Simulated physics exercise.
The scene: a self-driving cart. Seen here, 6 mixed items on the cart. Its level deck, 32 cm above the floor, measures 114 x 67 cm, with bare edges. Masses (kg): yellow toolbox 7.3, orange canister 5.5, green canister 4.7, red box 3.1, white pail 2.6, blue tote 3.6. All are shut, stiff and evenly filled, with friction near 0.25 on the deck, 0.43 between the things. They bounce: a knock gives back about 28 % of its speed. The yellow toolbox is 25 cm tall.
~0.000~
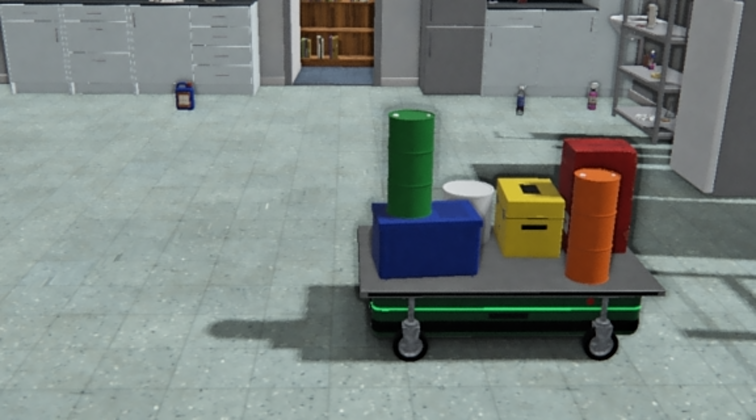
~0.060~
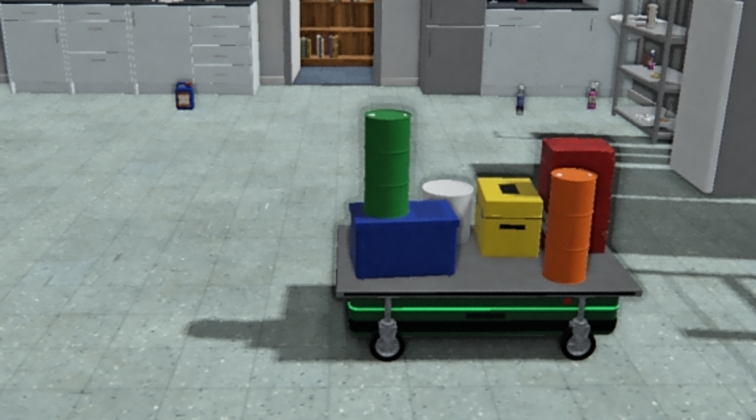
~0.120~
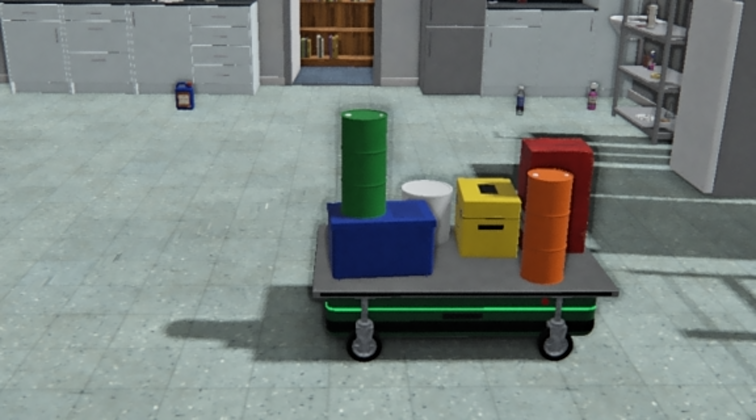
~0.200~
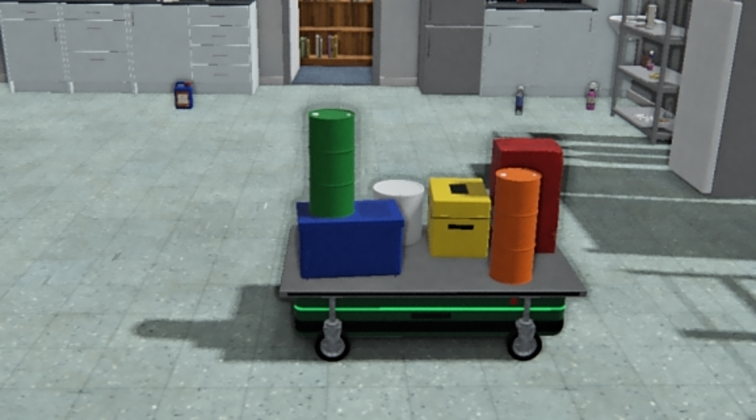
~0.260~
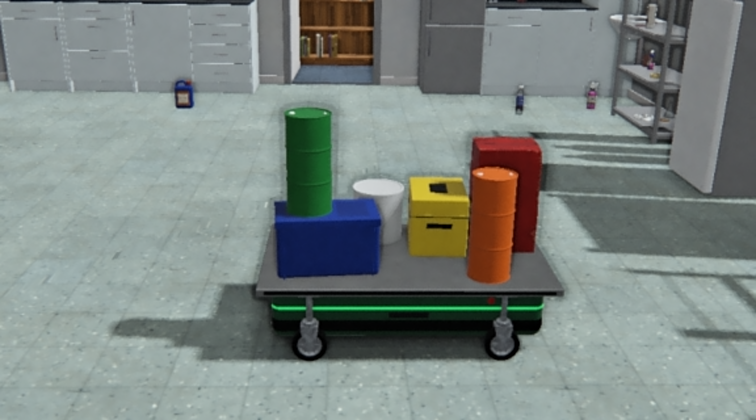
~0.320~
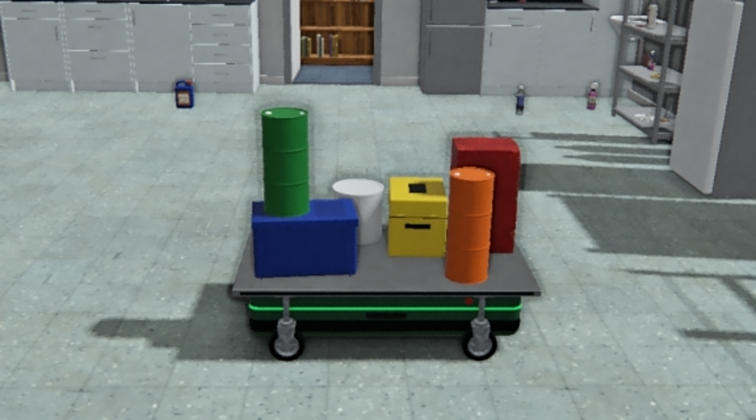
At the start, a flat cart stands right of centre, carrying a green canister on top of a blue tote, with a white pail, yellow toolbox, red box and orange canister beside them. The cart then rolls steadily left across the tiled floor, its load keeping the same arrangement throughout.
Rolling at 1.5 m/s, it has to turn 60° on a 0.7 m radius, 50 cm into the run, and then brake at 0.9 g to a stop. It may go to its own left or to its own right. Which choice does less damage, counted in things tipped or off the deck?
The load fares better going right.
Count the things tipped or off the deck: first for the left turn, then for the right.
Turning left 5, turning right 3.
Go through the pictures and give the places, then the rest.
The first frame shows cart 0 cm along; yellow toolbox (527, 217); orange canister (592, 226).
The second frame shows cart 9 cm along; white pail (447, 213); blue tote (402, 239).
The third frame shows cart 18 cm along; green canister (364, 164); red box (552, 196).
The fourth frame shows cart 30 cm along; white pail (398, 212); blue tote (349, 239).
The fifth frame shows cart 39 cm along; green canister (309, 162); red box (503, 195).
The sixth frame shows cart 48 cm along; yellow toolbox (416, 216); orange canister (469, 226).
Turning left. Around 0.72 s, cart 108 cm along, turned 35°; white pail now off the deck; yellow toolbox shifted 12 cm near (265, 230); orange canister shifted 4 cm near (349, 235).
Around 1.32 s, cart 166 cm along, turned 60°, stopped; orange canister shifted 22 cm near (221, 306); red box shifted 29 cm.
Around 1.82 s, cart 166 cm along, turned 60°, stopped; red box now off the deck; orange canister shifted 34 cm near (195, 322).
Finally (2.5 s), off the deck, yellow toolbox, green canister, red box, white pail and blue tote; not toppled but over 10 cm from the start, orange canister. Final places as that camera would see them, orange canister near (195, 322).
Turning right instead, orange canister, green canister and blue tote tipped over or off the deck, 3 of 6 in all.
